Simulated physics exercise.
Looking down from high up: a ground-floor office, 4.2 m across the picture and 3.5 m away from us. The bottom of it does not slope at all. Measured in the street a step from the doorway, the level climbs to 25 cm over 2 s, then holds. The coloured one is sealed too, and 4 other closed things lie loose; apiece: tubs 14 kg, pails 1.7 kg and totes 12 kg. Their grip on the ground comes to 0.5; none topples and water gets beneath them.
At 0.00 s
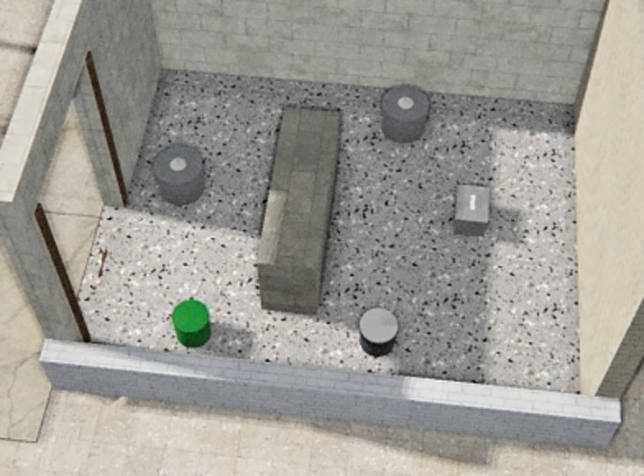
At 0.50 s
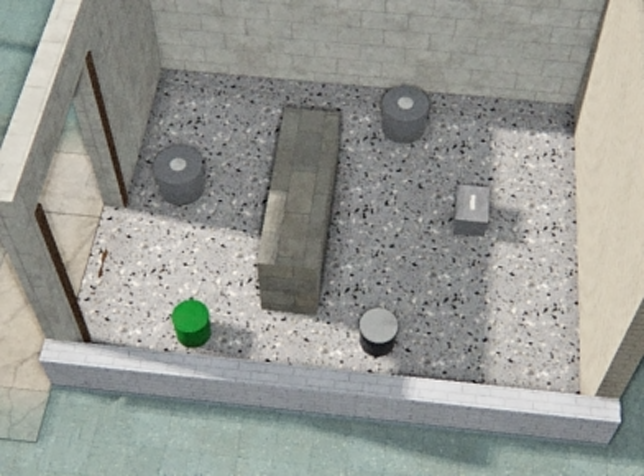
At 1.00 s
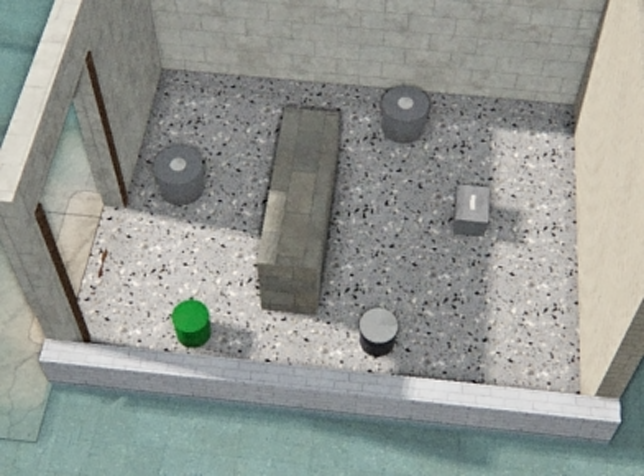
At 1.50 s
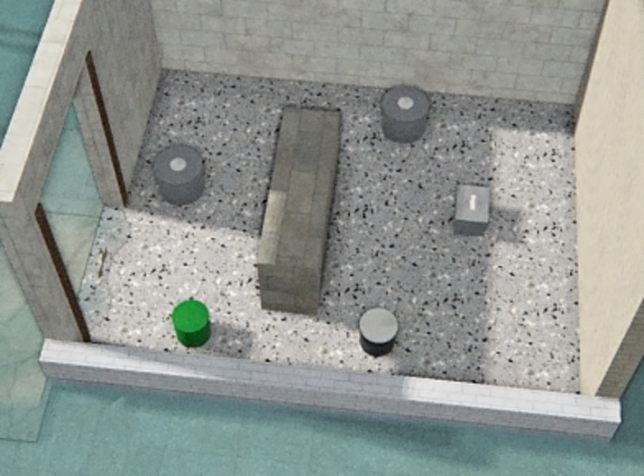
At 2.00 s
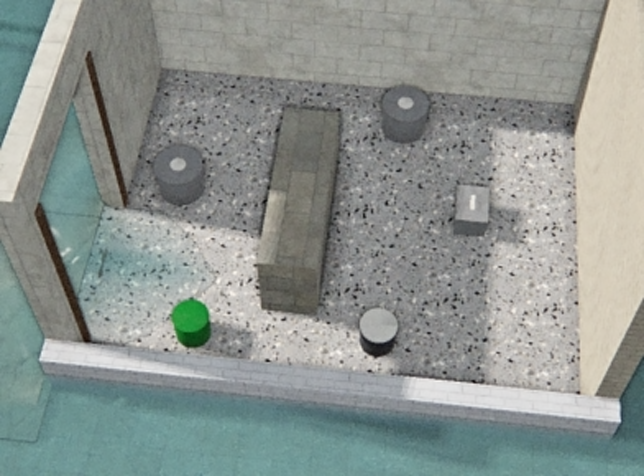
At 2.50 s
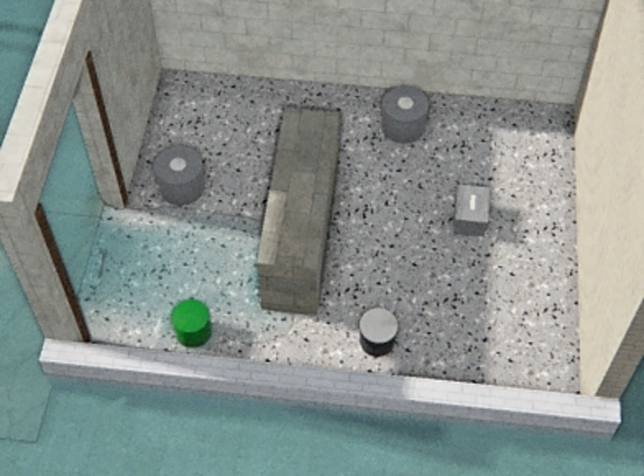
The clip shows a walled room from above with a green pail and several gray containers as bluish-green water covers the ground outside, then enters through the left doorway and spreads toward the central block; the containers stay still.
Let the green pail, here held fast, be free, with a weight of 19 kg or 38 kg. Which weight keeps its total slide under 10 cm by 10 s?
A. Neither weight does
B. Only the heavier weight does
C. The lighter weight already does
Answer: B.
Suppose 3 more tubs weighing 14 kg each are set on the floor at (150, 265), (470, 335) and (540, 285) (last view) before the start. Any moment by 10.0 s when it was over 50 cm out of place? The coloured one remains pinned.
One by one: Too far, too far and too far.
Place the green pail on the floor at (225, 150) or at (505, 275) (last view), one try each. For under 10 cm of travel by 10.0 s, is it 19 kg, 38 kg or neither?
Log: Try 1 the lighter pick works; try 2 the lighter pick works.
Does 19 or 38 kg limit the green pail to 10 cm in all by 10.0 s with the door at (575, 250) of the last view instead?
Result: Lighter option suffices.
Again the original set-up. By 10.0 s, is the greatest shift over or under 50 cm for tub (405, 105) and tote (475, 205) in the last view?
Respectively: Threshold exceeded and threshold not reached.
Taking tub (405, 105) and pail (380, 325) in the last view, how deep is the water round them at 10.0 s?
I'd put it at 11 cm and 17 cm respectively.
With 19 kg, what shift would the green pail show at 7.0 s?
Around 150 centimetres out of place.
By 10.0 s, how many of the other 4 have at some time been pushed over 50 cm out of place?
Count: 3.
After 3.5 s the green pail would be 21 cm from its start with 19 kg and 0 cm from its start with 38 kg; 11 cm of water round it then.
After 4.5 s the green pail would be 46 cm from its start with 19 kg and 0 cm from its start with 38 kg; 13 cm of water round it then.
After 7.0 s the green pail would be 160 cm from its start with 19 kg and 0 cm from its start with 38 kg; 17 cm of water round it then.
After 10.0 s the green pail would be 212 cm from its start with 19 kg and 0 cm from its start with 38 kg; 19 cm of water round it then.
